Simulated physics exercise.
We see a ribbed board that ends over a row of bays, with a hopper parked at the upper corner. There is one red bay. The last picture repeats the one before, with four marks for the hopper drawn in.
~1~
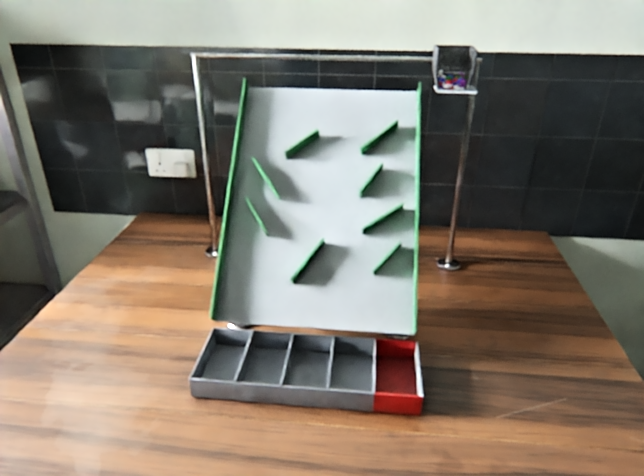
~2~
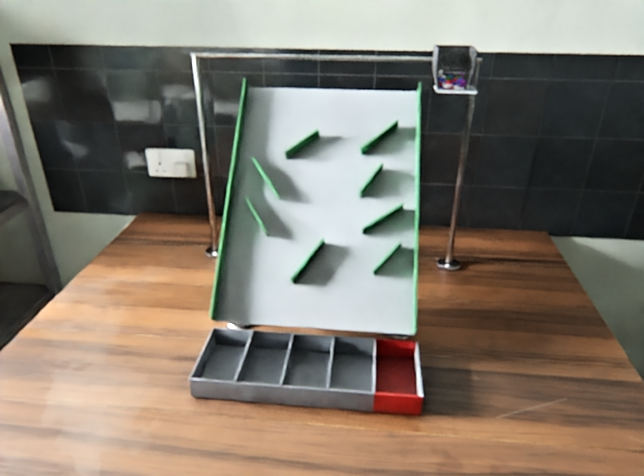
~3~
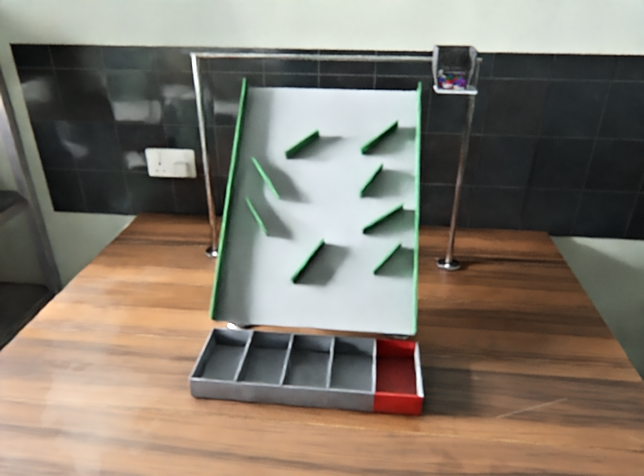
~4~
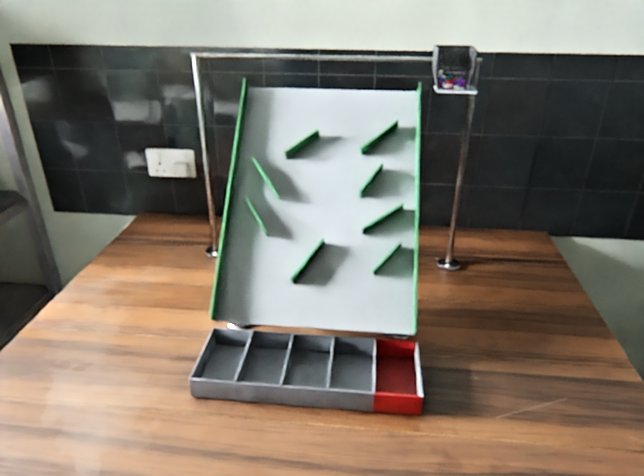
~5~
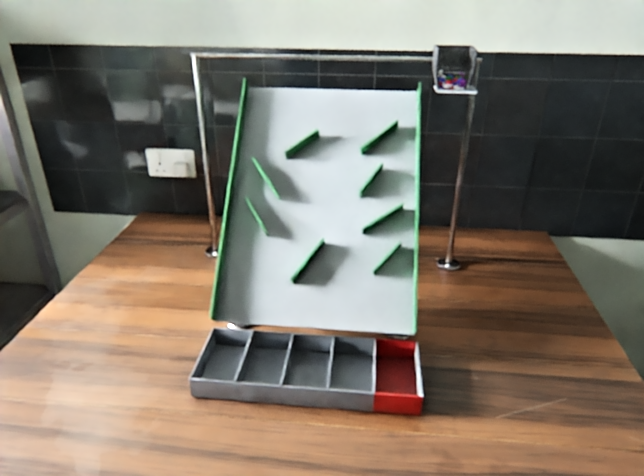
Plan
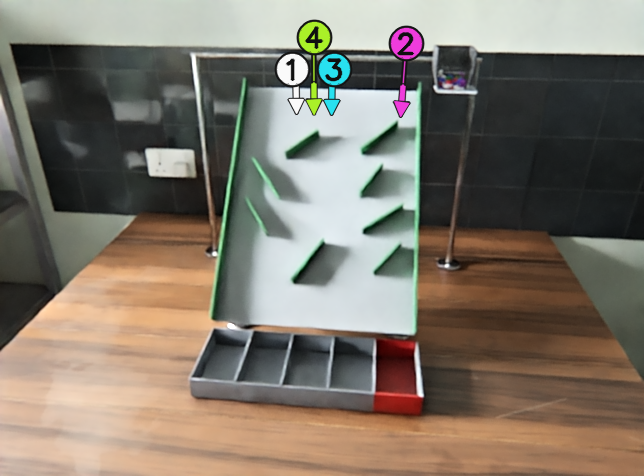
White sloping board with green ribs standing motionless above a row of grey bays and one red bay on a wooden table.
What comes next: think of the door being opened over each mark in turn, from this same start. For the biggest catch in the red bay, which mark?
Go for 2.
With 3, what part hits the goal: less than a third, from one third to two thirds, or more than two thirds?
Less than a third.
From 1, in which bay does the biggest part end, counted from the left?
The second from the left.
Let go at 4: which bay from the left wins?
The second from the left.
On the marked copy, mark 1 meets the board at (296, 108); mark 2 meets the board at (401, 111); mark 3 meets the board at (331, 109); mark 4 meets the board at (314, 108).
If 1 is chosen, none in the red bay, most in other bays, a small part held on the board.
If 2 is chosen, about a third in the red bay, about half in other bays, a small part held on the board, a small part outside the box.
If 3 is chosen, a stray few in the red bay, nearly all in other bays, a stray few outside the box.
If 4 is chosen, a stray few in the red bay, about two thirds in other bays, about a quarter held on the board, a stray few outside the box.
